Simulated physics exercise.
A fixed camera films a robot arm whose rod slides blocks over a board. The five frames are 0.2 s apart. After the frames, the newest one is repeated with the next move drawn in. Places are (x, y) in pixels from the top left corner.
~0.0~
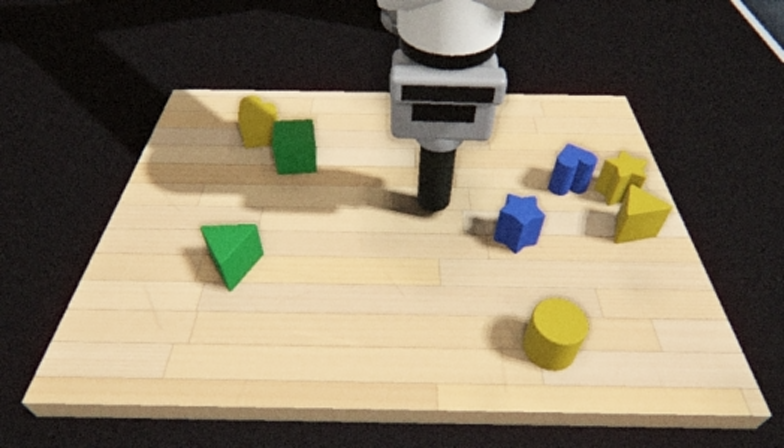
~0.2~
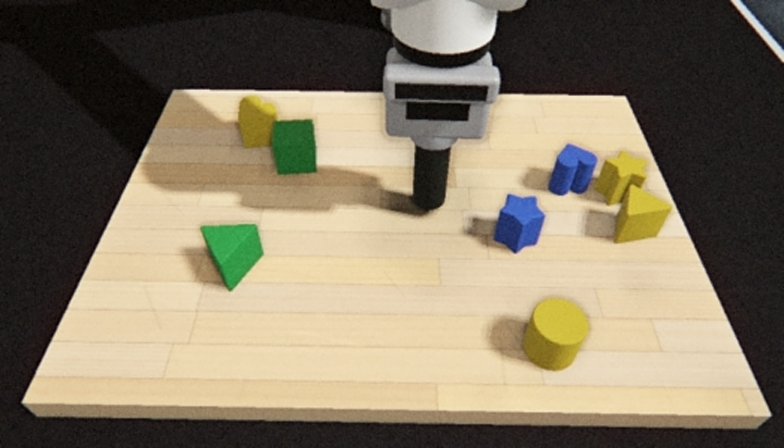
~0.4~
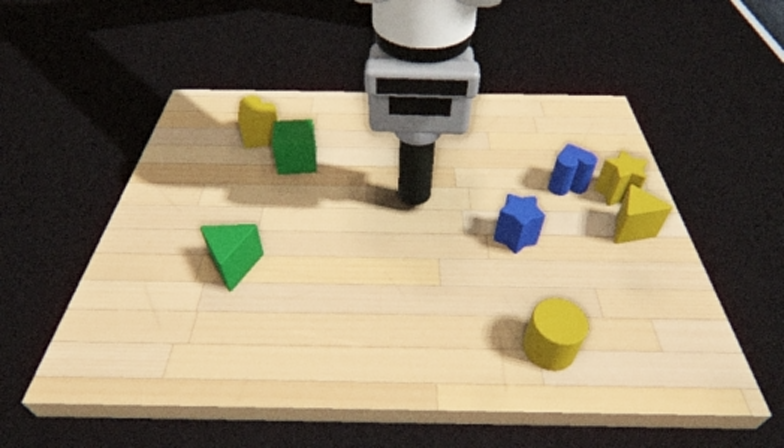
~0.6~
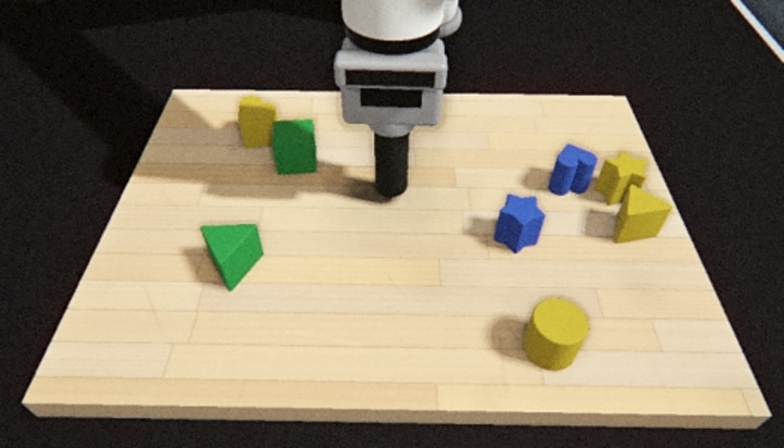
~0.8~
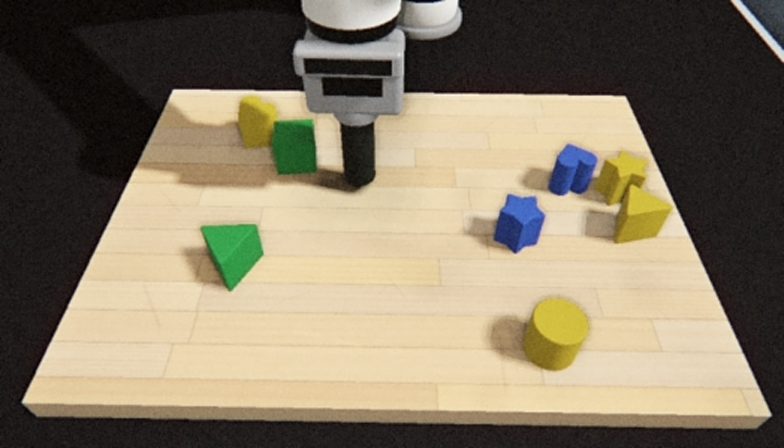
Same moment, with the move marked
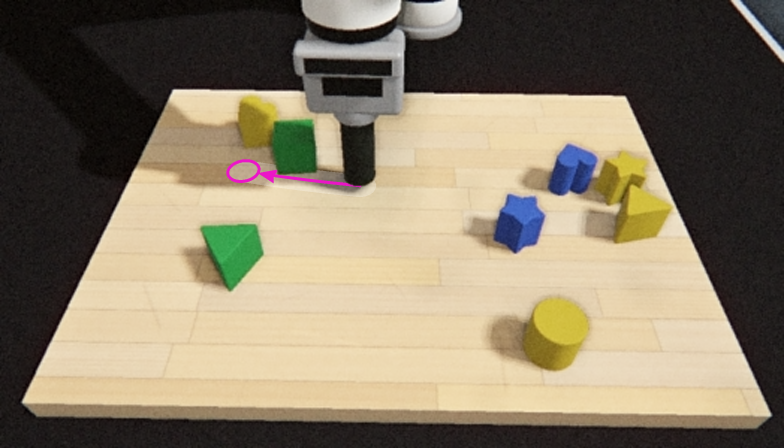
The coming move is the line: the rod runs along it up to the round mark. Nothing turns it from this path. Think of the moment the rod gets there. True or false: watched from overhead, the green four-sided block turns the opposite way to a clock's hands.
False.
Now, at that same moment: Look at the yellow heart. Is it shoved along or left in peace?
Once the rod is done, the yellow heart is in a new spot.
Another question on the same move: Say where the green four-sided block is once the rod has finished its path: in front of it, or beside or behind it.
Fallen away.
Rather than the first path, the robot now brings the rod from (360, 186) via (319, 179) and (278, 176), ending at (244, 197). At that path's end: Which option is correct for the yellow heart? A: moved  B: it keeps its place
The correct letter is A.
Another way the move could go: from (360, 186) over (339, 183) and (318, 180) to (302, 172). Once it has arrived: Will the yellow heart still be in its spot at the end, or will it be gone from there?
It gets pushed out of place.
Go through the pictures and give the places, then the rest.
In the first frame, lower end of the rod (434, 200), tops of blocks, yellow heart (255, 107), green four-sided block (293, 131).
In the second frame, rod (429, 199), blocks as before.
In the third frame, rod (415, 194), blocks as before.
In the fourth frame, rod (391, 186), blocks as before.
In the fifth frame, rod (360, 176), yellow heart (255, 107), green four-sided block (293, 131).
The drawn path runs from (360, 186) directly to (243, 171).
On the path given first. One third of the way, rod (318, 172); nothing pushed yet.
Two thirds of the way, rod (278, 167); yellow heart (251, 101), turned 25° anticlockwise; green four-sided block (271, 119), turned 40° clockwise.
At the end, rod (241, 161); yellow heart (251, 96); green four-sided block (256, 118), turned 90° clockwise.
